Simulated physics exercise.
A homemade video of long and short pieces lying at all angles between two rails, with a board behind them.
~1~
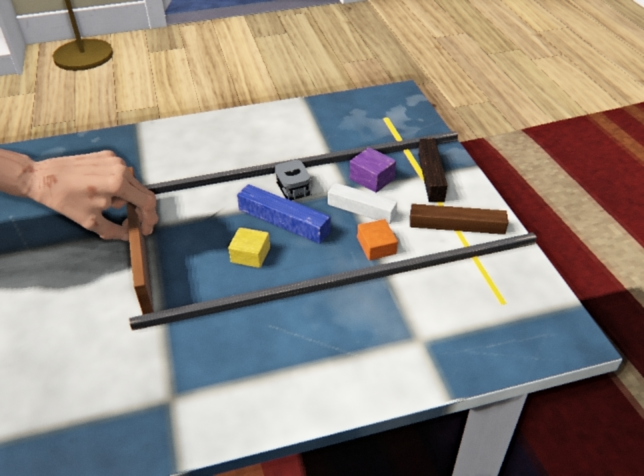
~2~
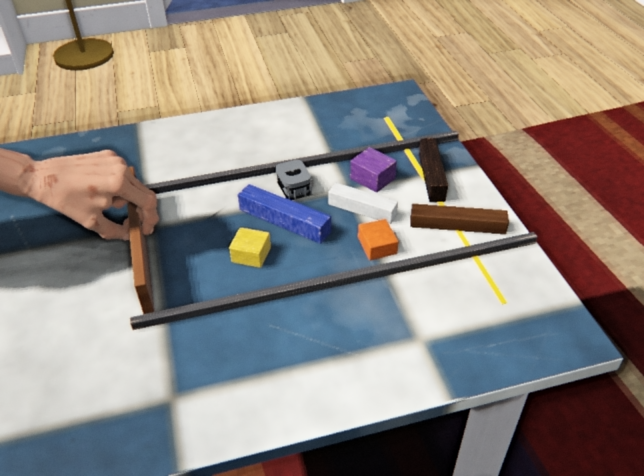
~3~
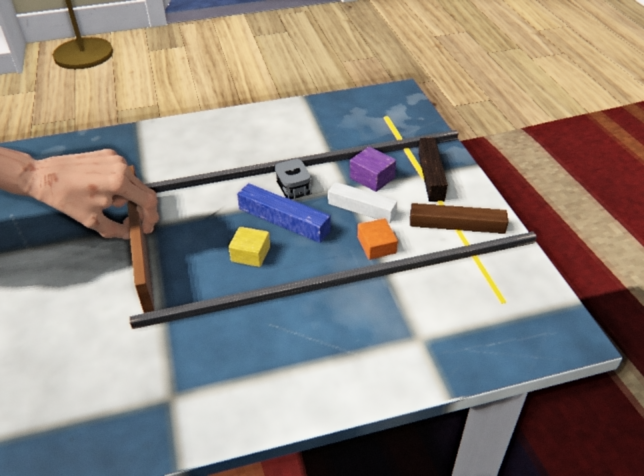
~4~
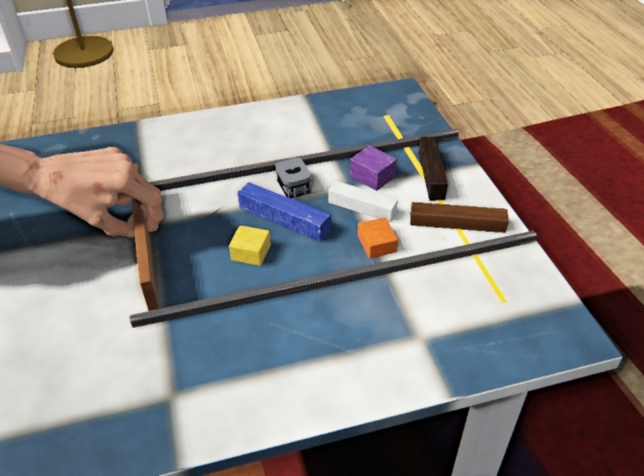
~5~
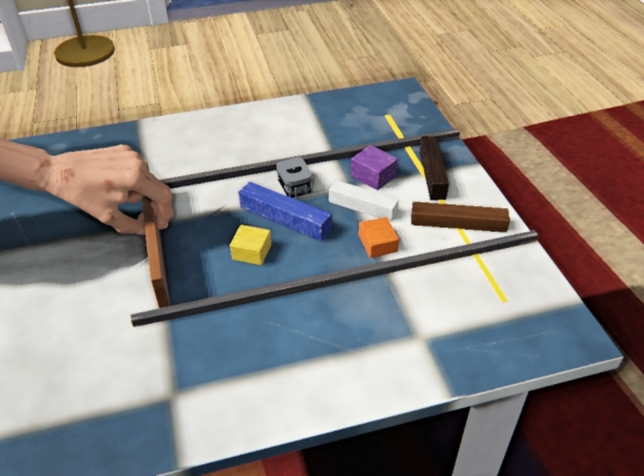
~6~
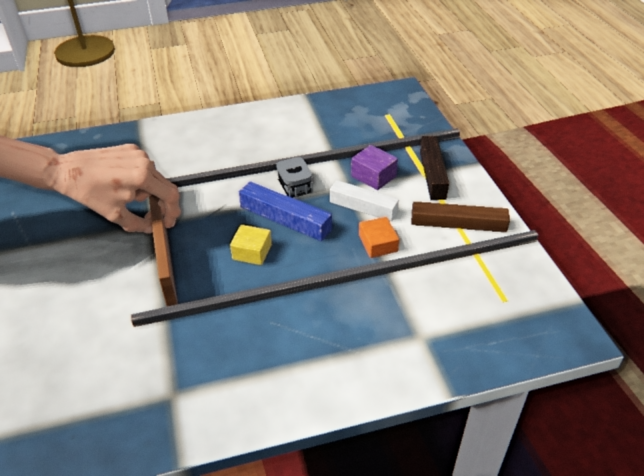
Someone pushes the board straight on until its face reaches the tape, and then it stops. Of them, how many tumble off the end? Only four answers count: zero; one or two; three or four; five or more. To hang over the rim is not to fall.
Fallen: A single one or a pair.
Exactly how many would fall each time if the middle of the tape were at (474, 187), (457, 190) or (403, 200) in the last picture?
In order: 5, 4 and 0.
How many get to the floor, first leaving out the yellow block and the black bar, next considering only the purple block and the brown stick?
You'd count 0 the first time and 0 the second time.
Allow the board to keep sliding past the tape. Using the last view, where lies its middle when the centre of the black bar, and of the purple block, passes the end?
Roughly at (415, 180) and roughly at (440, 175).
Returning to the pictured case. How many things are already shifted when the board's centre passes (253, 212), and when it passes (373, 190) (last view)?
At the first spot 2, then 8.
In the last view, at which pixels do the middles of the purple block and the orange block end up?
The first sits around (472, 148), while the other sits around (476, 224).
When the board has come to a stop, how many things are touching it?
The answer is 4.
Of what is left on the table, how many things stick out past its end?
The total would be 2.
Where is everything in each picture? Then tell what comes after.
In the first frame, black bar (432, 170); brown stick (458, 219); purple block (373, 170); board (138, 237); tape (435, 196).
In the second frame, brown stick (459, 219); blue bar (284, 213).
In the third frame, purple block (373, 169); yellow block (250, 247).
In the fourth frame, black bar (433, 167); grey case (294, 179).
In the fifth frame, brown stick (459, 217); white bar (364, 201).
In the sixth frame, black bar (434, 167); brown stick (460, 217); purple block (374, 168); board (160, 230); tape (437, 194).
Early on, none off yet; black bar at rest near (434, 167); brown stick at rest near (460, 217); purple block at rest near (374, 168).
A while later, none off yet; black bar at rest near (434, 167); brown stick travelled a little near (476, 216); purple block travelled about its own width near (397, 162).
Finally, the number that fall off is one or two; lost, brown stick and black bar.
